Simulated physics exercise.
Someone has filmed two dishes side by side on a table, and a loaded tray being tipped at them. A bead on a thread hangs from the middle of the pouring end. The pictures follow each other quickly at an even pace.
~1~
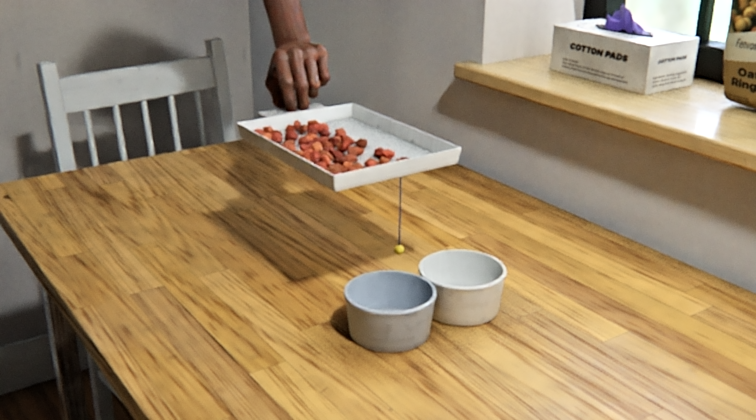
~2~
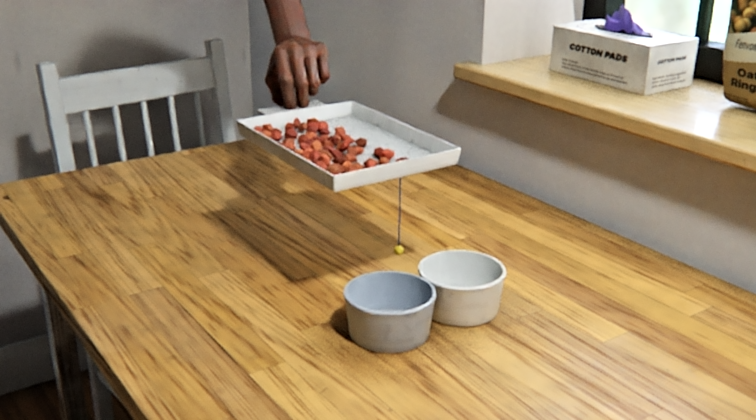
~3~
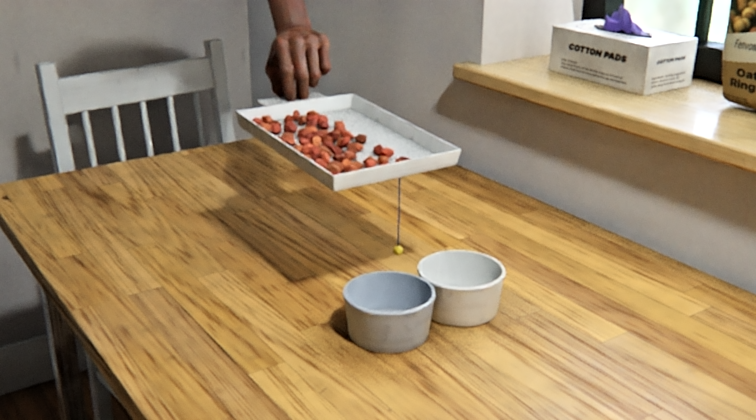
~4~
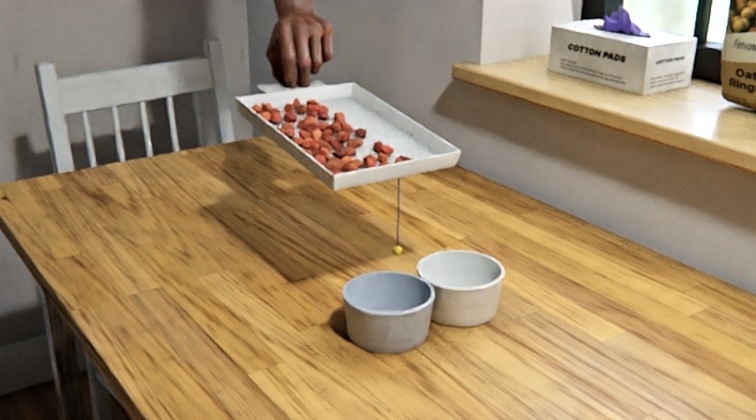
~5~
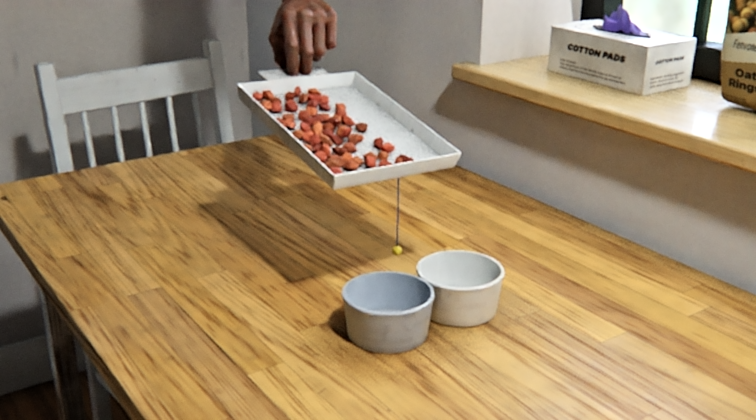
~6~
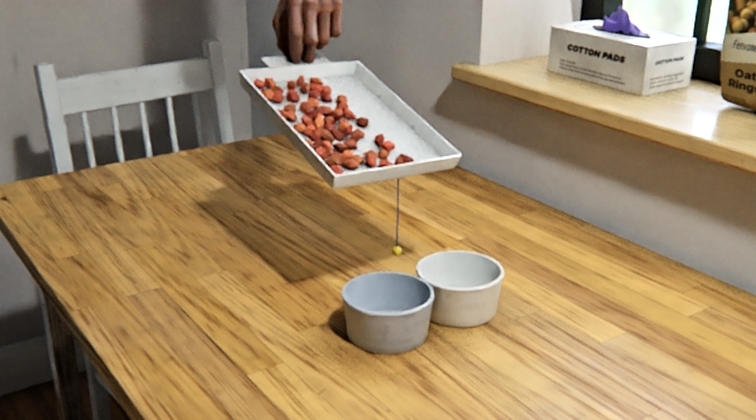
A hand gradually raises the back of a white tray holding small reddish pieces.
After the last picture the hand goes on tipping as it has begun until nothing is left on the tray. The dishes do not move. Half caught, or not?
Together they catch the larger part.
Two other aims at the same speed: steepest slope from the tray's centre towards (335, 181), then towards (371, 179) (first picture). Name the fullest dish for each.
The first try: The left dish. The second: Left.
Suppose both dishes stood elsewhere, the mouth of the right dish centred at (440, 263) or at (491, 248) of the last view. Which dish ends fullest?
First the right one, then left.
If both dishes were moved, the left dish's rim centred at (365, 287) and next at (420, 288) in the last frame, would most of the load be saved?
At the first place most of it, at the second most of it.
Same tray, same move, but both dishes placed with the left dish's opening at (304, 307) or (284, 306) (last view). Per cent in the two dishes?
Near 20 % and 10 %.
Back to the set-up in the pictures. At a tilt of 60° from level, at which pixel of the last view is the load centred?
At about (396, 142).
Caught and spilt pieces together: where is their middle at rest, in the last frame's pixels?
Roughly at (453, 302).
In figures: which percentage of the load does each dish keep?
Left dish: 20 %, right dish: 70 %.
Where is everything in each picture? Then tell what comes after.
The first picture shows corners of the pouring end (335, 174) and (457, 147), level; middle of the load (328, 147), bits of crushed brick; left dish (416, 326); right dish (489, 300); bead on its thread (399, 250).
The second picture shows corners of the pouring end (335, 175) and (457, 148), level; middle of the load (328, 146).
The third picture shows corners of the pouring end (335, 174) and (457, 149), tipped barely, lowest at the right corner; middle of the load (327, 141).
The fourth picture shows corners of the pouring end (335, 174) and (457, 151), tipped a little, lowest at the right corner; middle of the load (327, 135).
The fifth picture shows corners of the pouring end (336, 174) and (458, 152), tipped a little, lowest at the right corner; middle of the load (328, 128).
The sixth picture shows corners of the pouring end (336, 174) and (458, 154), tipped clearly, lowest at the right corner; middle of the load (330, 122); left dish (414, 327); right dish (487, 301).
Just after the last frame, tray tipped steeply; every one on the tray.
A moment on, tray tipped right over; roughly two thirds on the tray; about a tenth in the left dish; roughly a quarter in the right dish; about a tenth in the air.
Further on, tray tipped past a quarter turn; roughly a quarter in the left dish; roughly two thirds in the right dish; about a tenth outside both.
When it is over, tray tipped past a quarter turn; roughly a quarter in the left dish; roughly two thirds in the right dish; about a tenth outside both.
